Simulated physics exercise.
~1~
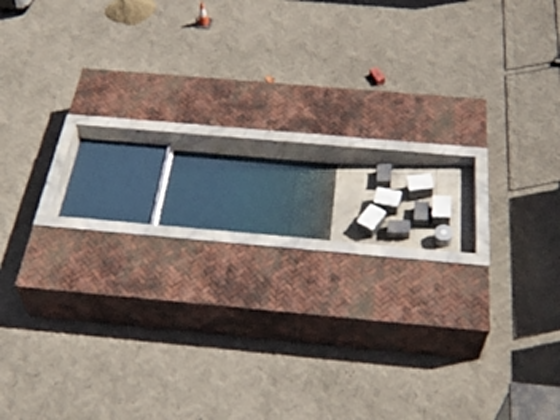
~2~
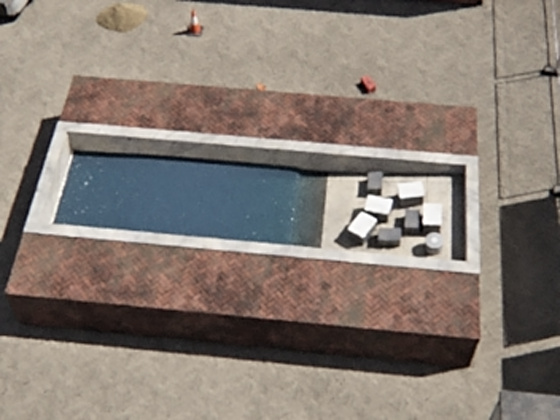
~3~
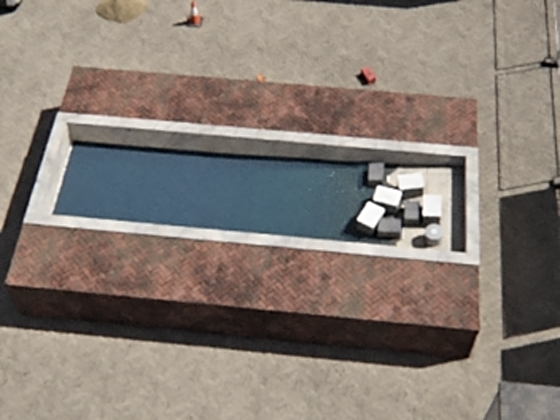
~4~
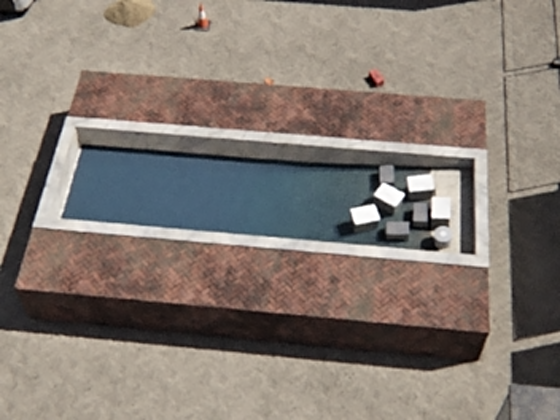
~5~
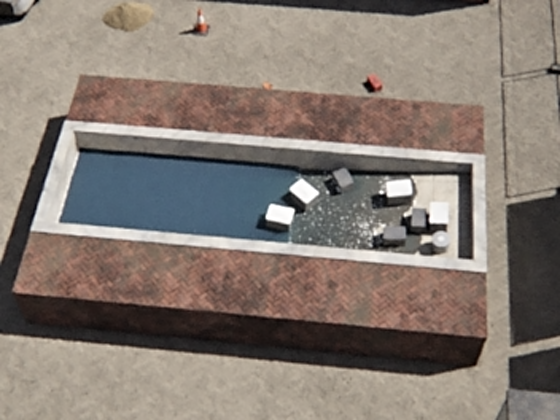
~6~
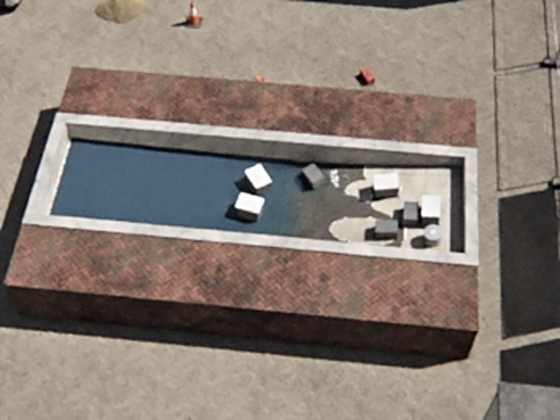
Water held behind a barrier at the left of a brick-edged basin surged right once the barrier vanished, flooding the white and dark gray boxes, then drew back, leaving two white boxes floating leftward and a gray one shifted while the rest stayed near the right end.
